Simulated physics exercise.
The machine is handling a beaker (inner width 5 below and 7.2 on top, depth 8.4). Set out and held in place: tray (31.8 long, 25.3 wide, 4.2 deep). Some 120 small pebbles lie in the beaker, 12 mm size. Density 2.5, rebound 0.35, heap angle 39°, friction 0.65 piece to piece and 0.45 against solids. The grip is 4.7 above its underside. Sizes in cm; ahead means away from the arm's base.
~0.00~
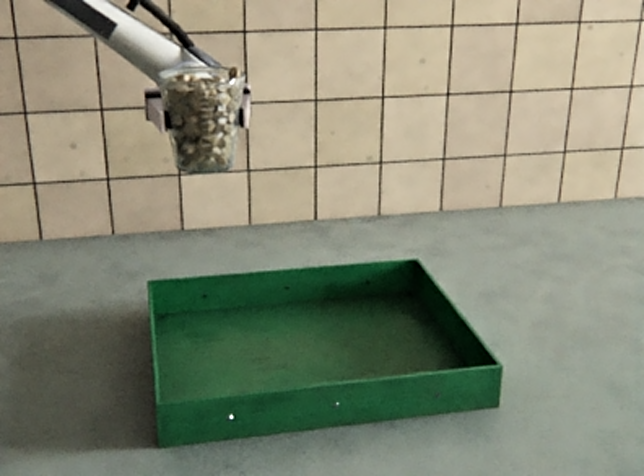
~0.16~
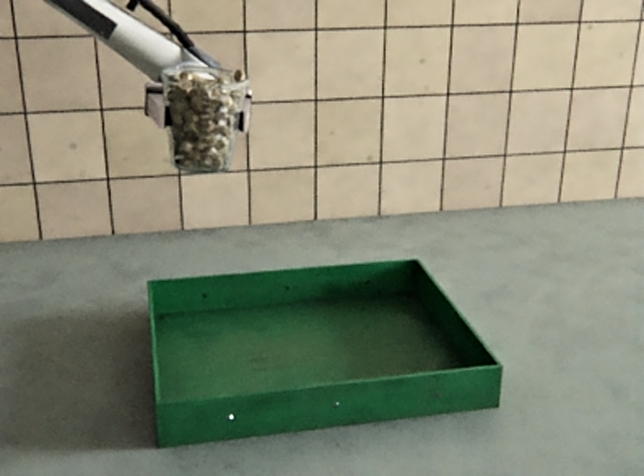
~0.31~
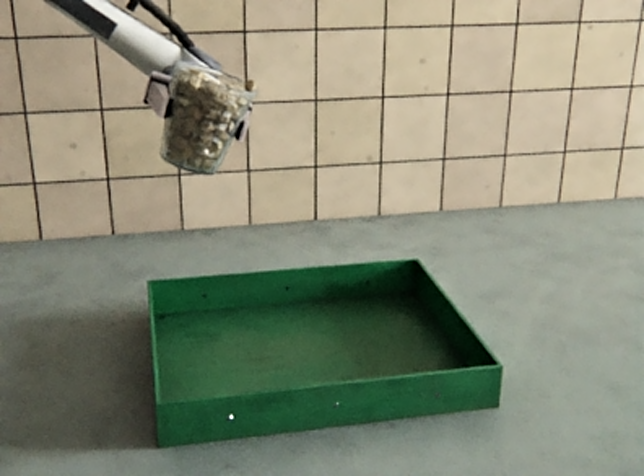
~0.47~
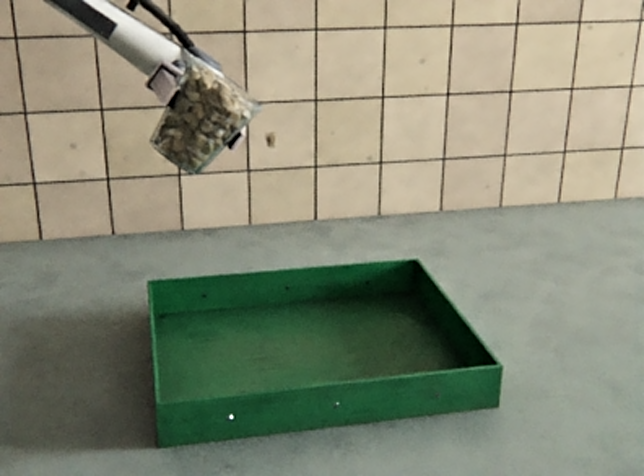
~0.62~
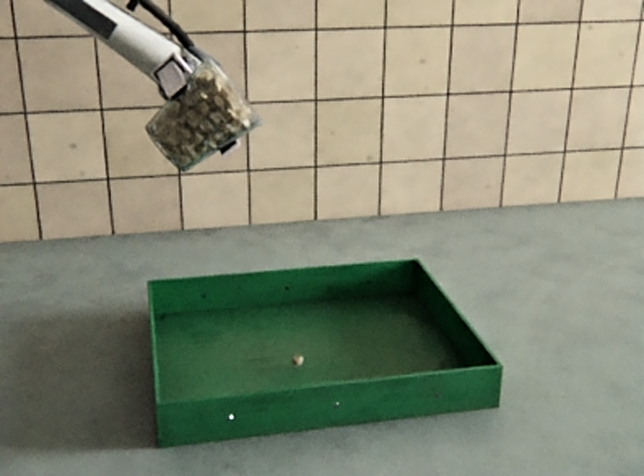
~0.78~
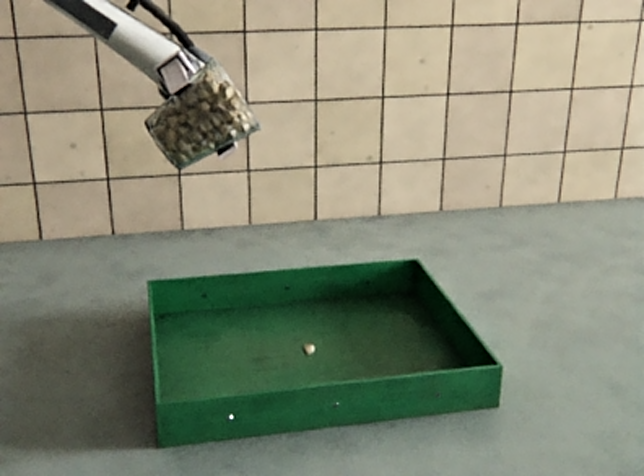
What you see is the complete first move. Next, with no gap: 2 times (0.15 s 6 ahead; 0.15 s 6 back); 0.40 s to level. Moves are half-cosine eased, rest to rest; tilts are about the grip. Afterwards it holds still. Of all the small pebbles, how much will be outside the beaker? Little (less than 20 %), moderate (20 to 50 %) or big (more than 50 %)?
A moderate share, 20 to 50 %, ends outside the beaker.
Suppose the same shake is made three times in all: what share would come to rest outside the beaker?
Then about 35 per cent.
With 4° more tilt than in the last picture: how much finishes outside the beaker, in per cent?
Some 35 per cent.
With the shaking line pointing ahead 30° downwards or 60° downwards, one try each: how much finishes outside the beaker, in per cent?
About 15 and 5 per cent.
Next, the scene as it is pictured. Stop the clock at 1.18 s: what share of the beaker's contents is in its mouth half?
Some 50 per cent.
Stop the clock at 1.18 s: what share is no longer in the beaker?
About 20 per cent by then.
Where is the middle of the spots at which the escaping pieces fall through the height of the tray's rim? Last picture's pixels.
Around (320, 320).
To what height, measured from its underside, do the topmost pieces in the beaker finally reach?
Some 8.5 cm.
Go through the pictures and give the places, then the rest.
Beaker middle at (203, 122), level; upper third of the load around (201, 93), from x 170 to 235, top at y 75; 124 in the beaker, in the first frame.
Beaker middle at (203, 122), tilted 5° forward; upper third of the load around (203, 93), from x 175 to 240, top at y 75, in the second frame.
Beaker middle at (202, 122), tilted 20° forward; upper third of the load around (205, 93), from x 175 to 250, top at y 75, in the third frame.
Beaker middle at (200, 122), tilted 37° forward; upper third of the load around (208, 97), from x 165 to 270, top at y 75; 123 in the beaker, 1 in flight or on a rim, in the fourth frame.
Beaker middle at (199, 121), tilted 52° forward; upper third of the load around (208, 97), from x 160 to 295, top at y 75; 123 in the beaker, 1 in the tray, in the fifth frame.
Beaker middle at (199, 120), tilted 57° forward; upper third of the load around (211, 99), from x 160 to 310, top at y 75; 123 in the beaker, 1 in the tray, in the sixth frame.
After 1.18 s, tilted 57° forward, highest piece 29 above the table; 100 in the beaker, 20 in the tray, 4 in flight or on a rim.
After 1.58 s, tilted 29° forward, highest piece 29 above the table; 87 in the beaker, 37 in the tray.
After 1.98 s, level, highest piece 30 above the table; 87 in the beaker, 37 in the tray.
After 3.03 s, level, highest piece 30 above the table; 87 in the beaker, 37 in the tray.
At rest, 87 in the beaker, 37 in the tray. That is 30 % outside the beaker.
